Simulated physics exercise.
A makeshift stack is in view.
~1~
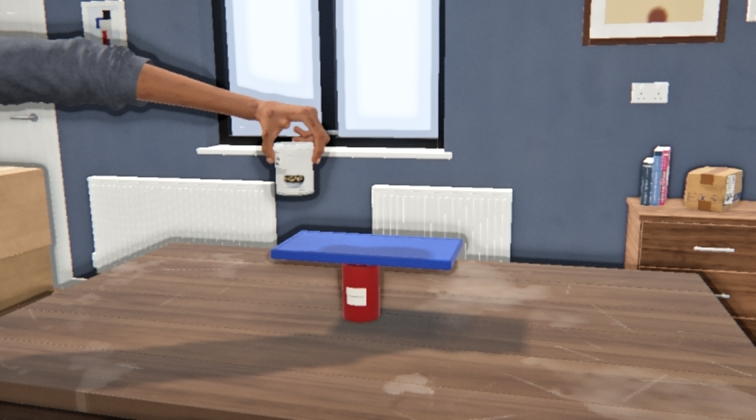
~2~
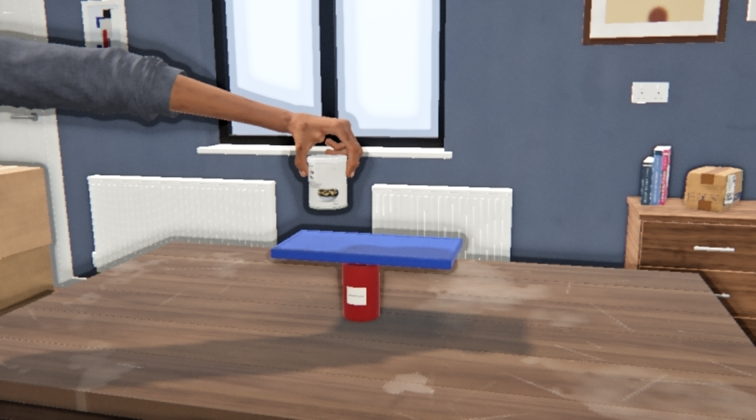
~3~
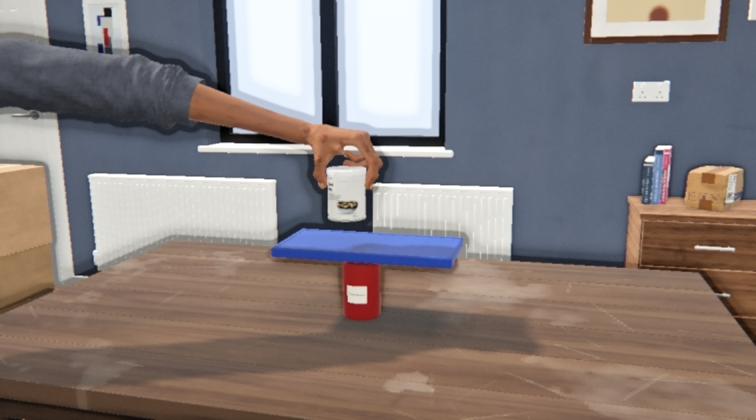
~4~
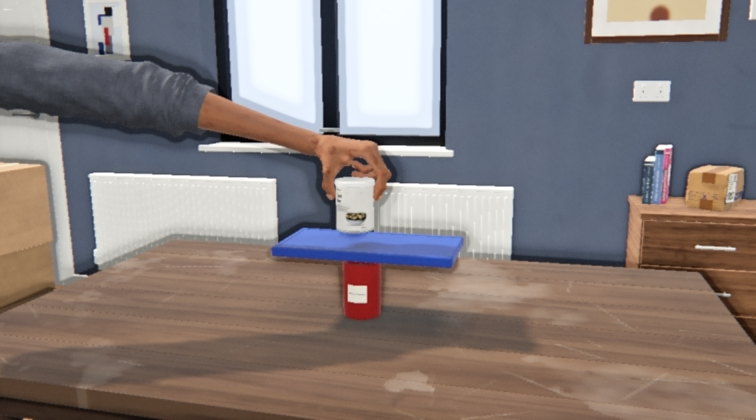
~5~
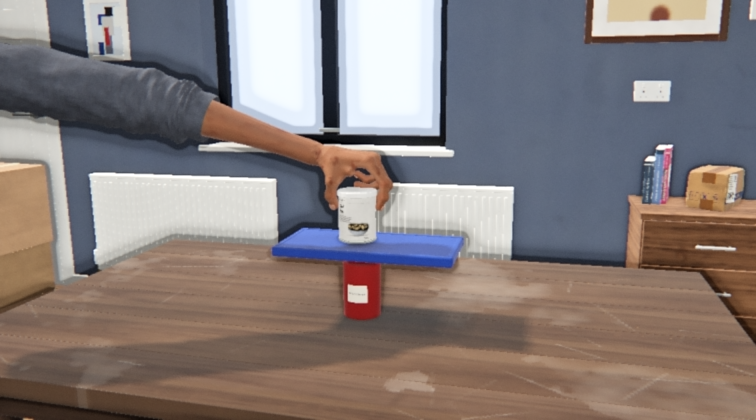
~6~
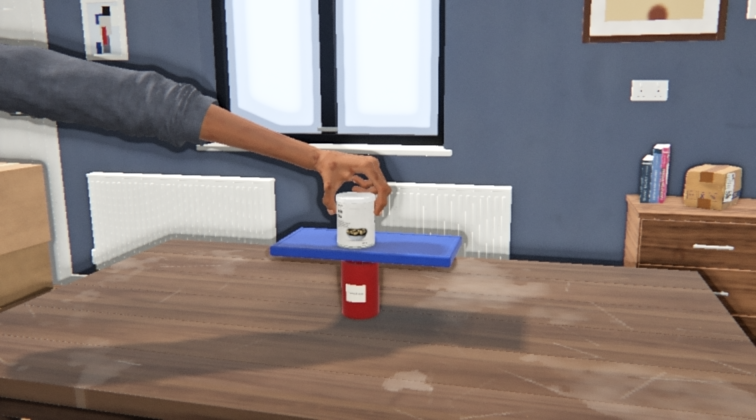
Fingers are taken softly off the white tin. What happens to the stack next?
The stack stays upright.
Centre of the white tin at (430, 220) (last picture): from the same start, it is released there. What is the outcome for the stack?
Topples.
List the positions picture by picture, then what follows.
In the first picture, still above its spot; white tin (294, 168); blue lid (369, 249).
In the second picture, still above its spot; white tin (328, 181); blue lid (369, 248).
In the third picture, still above its spot; white tin (347, 193); blue lid (370, 247).
In the fourth picture, still above its spot; white tin (355, 205); blue lid (370, 246).
In the fifth picture, still above its spot; white tin (358, 215); blue lid (370, 246).
In the sixth picture, set down, still held; white tin (356, 220); blue lid (368, 246).
Then, 0.20 s past the last view, nothing moves.
Then, 0.50 s past the last view, white tin resting near (356, 220).
Finally, all 3 still in place. Final places as the last picture's camera would see them, white tin near (356, 220). The stack stays up.
